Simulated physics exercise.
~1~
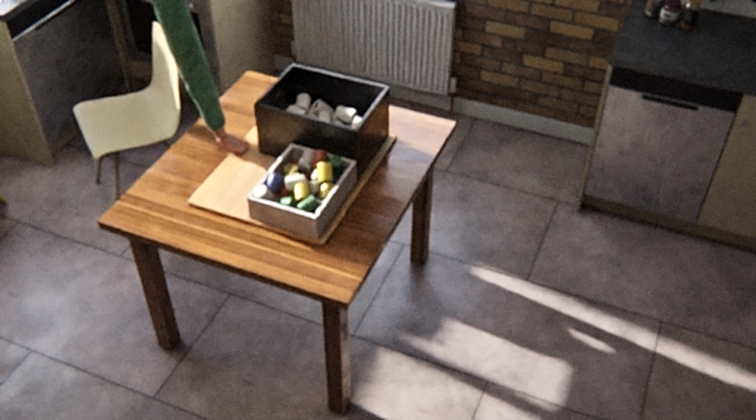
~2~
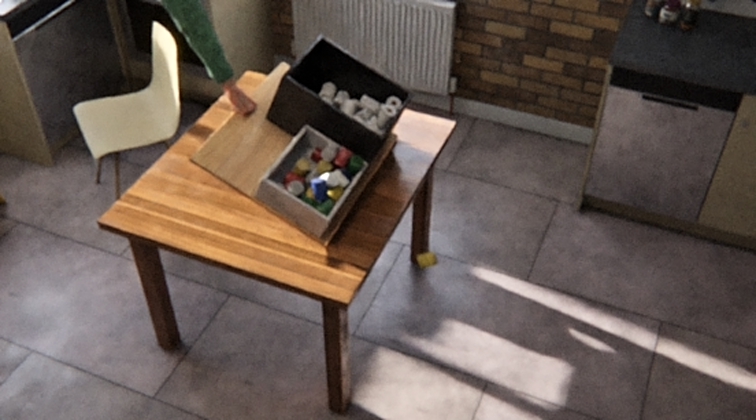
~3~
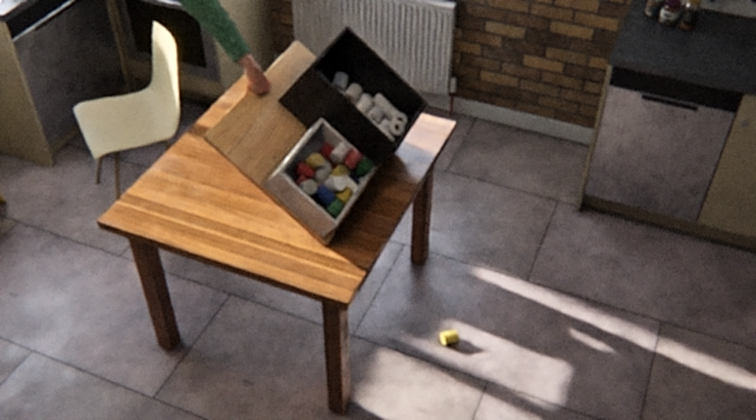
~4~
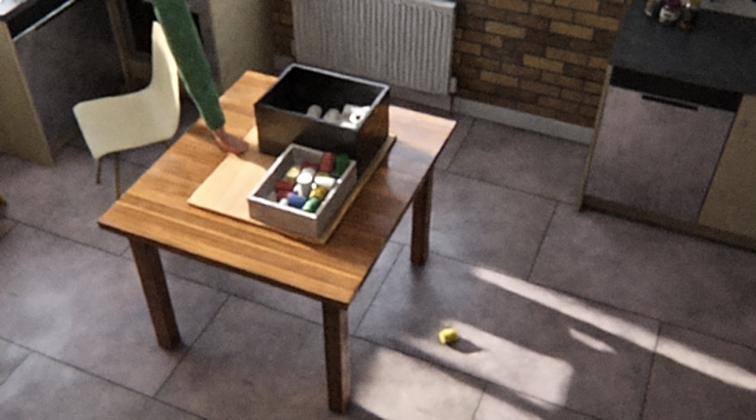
A green-sleeved arm lifted the left side of a board on a wooden table, tilting the black and white baskets to the right until one yellow jar dropped onto the floor, then lowered the board flat with everything else still inside.
